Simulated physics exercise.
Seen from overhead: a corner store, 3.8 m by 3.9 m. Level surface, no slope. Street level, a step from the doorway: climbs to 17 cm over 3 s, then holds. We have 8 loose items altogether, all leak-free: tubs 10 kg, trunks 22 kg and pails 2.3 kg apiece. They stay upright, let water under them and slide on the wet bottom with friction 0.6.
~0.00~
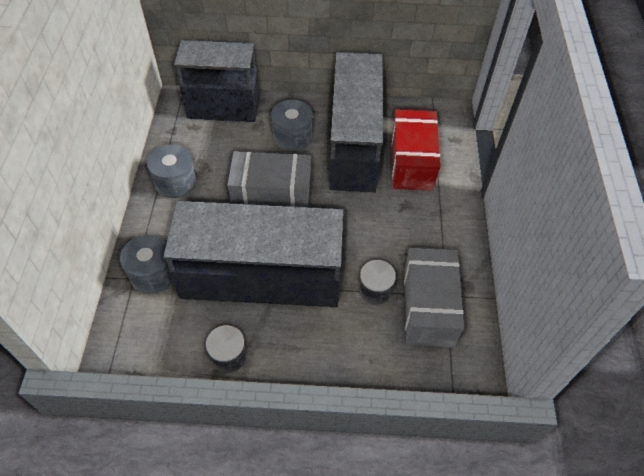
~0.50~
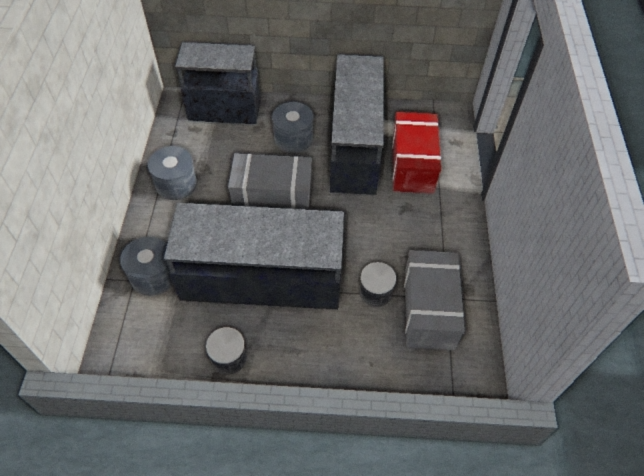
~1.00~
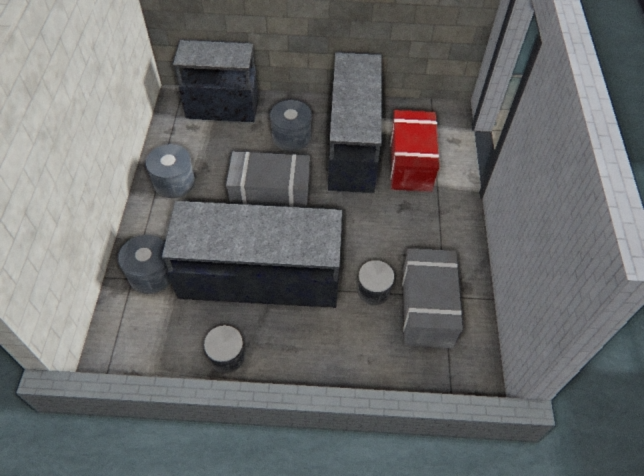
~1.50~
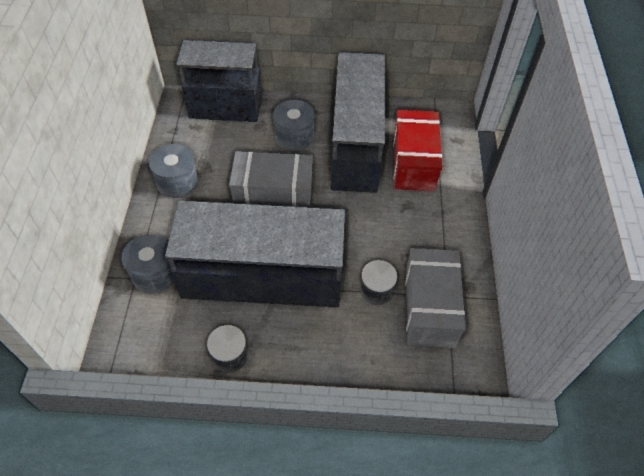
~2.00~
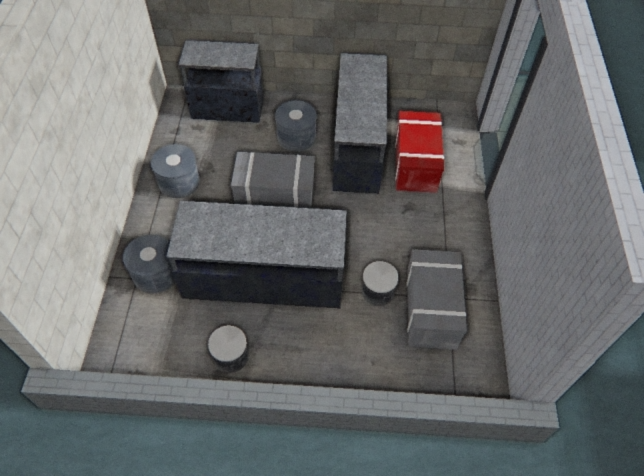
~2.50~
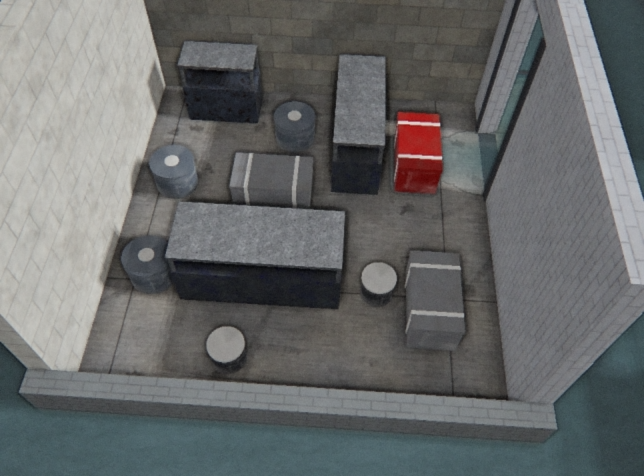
Corner store seen from overhead, with water covering the ground outside, then spreading in at the doorway beside an unmoving red trunk.
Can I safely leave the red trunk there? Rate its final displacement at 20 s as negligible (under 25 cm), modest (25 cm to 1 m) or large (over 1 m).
Large.
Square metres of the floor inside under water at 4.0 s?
Near 3.0 m2 in all.
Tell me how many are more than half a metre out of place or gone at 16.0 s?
The number by then is 6.
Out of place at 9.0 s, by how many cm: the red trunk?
By that time, close to 120 cm.
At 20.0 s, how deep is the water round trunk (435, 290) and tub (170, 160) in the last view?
10 and 12 cm.
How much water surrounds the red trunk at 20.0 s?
Roughly 12 cm at that moment.
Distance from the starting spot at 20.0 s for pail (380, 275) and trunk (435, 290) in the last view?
In turn: 30 cm, 200 cm.
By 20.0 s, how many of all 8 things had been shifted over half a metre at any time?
8.
After 4.0 s the red trunk is near (403, 140), 0.2 m from its start, aground; 0 afloat.
After 9.0 s the red trunk is near (385, 223), 1.2 m from its start, afloat; 3 afloat.
After 16.0 s the red trunk is near (129, 303), 3.3 m from its start, afloat; 8 afloat.
After 20.0 s the red trunk is near (144, 197), 2.9 m from its start, afloat; 8 afloat.
